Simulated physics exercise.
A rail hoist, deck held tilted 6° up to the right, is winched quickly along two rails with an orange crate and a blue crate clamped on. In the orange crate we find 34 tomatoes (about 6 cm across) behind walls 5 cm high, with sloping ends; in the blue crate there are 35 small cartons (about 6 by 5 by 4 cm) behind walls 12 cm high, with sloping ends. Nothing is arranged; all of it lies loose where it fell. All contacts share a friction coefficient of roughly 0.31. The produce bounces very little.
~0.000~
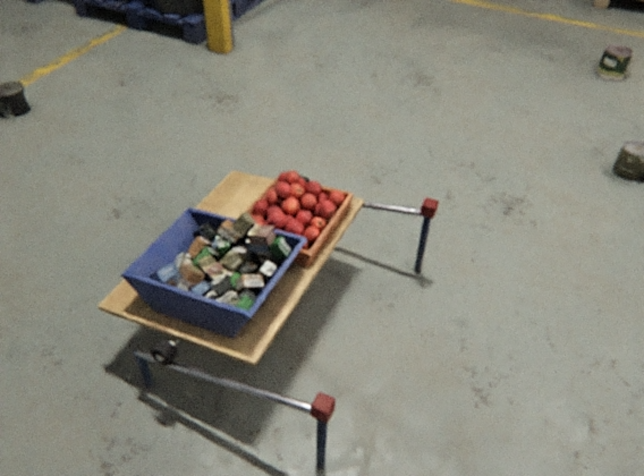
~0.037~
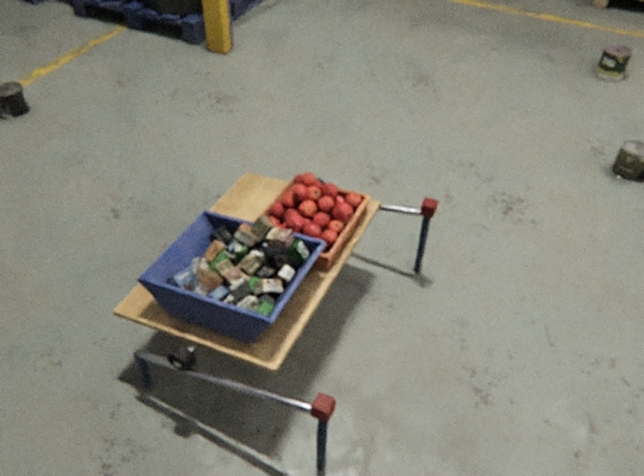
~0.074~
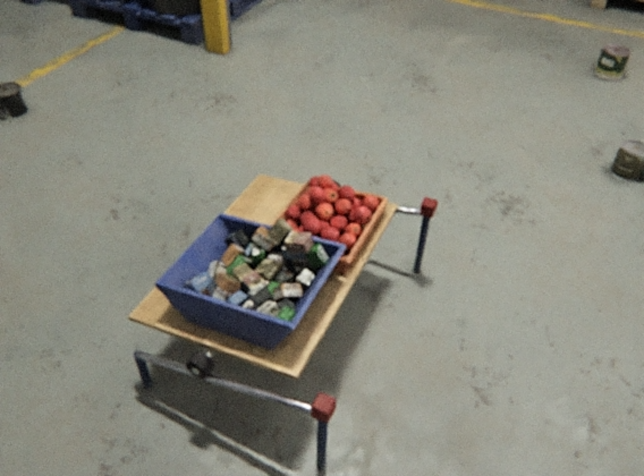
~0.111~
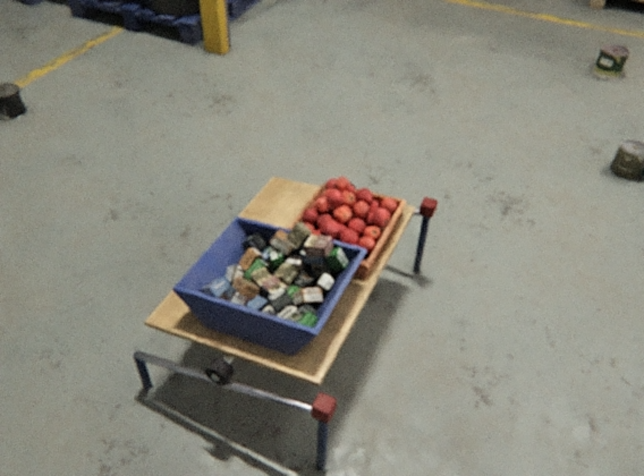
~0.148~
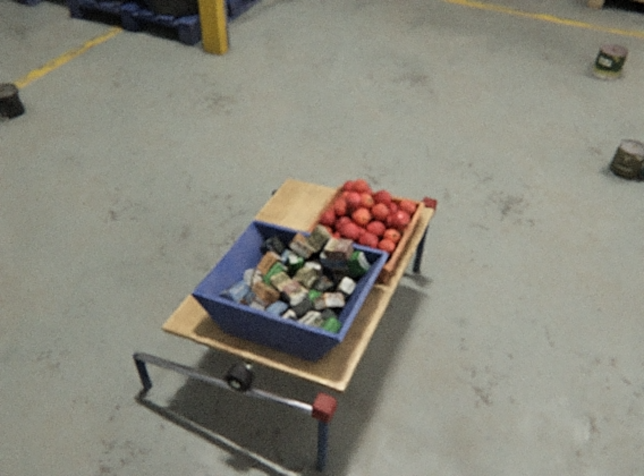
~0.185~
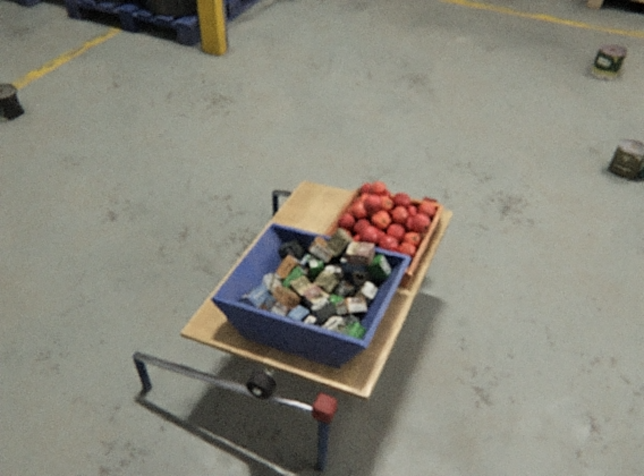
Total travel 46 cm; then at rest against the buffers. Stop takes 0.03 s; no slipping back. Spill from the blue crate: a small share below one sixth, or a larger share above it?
Below one sixth.
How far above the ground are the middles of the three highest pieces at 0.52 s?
About 56 cm.
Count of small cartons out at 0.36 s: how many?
Around 0 at that point.
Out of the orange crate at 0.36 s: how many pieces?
Estimate for the orange crate by then: Some 1 out.
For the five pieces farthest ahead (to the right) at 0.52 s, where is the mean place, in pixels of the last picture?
Centre approx. at (511, 261) px.
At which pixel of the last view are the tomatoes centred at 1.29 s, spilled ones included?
Middle: About (424, 241) px.
After 0.24 s, braking begins.
After 0.36 s, the orange crate is down by 1 of 34 and the blue crate has all 35.
After 0.52 s, the orange crate is down by 7 of 34 and the blue crate is down by 2 of 35.
After 0.74 s, the orange crate is down by 9 of 34 and the blue crate is down by 2 of 35.
When it is over (at 1.29 s), the orange crate is down by 9 of 34 and the blue crate is down by 2 of 35. Asked share, 2 of 35, 6 per cent.
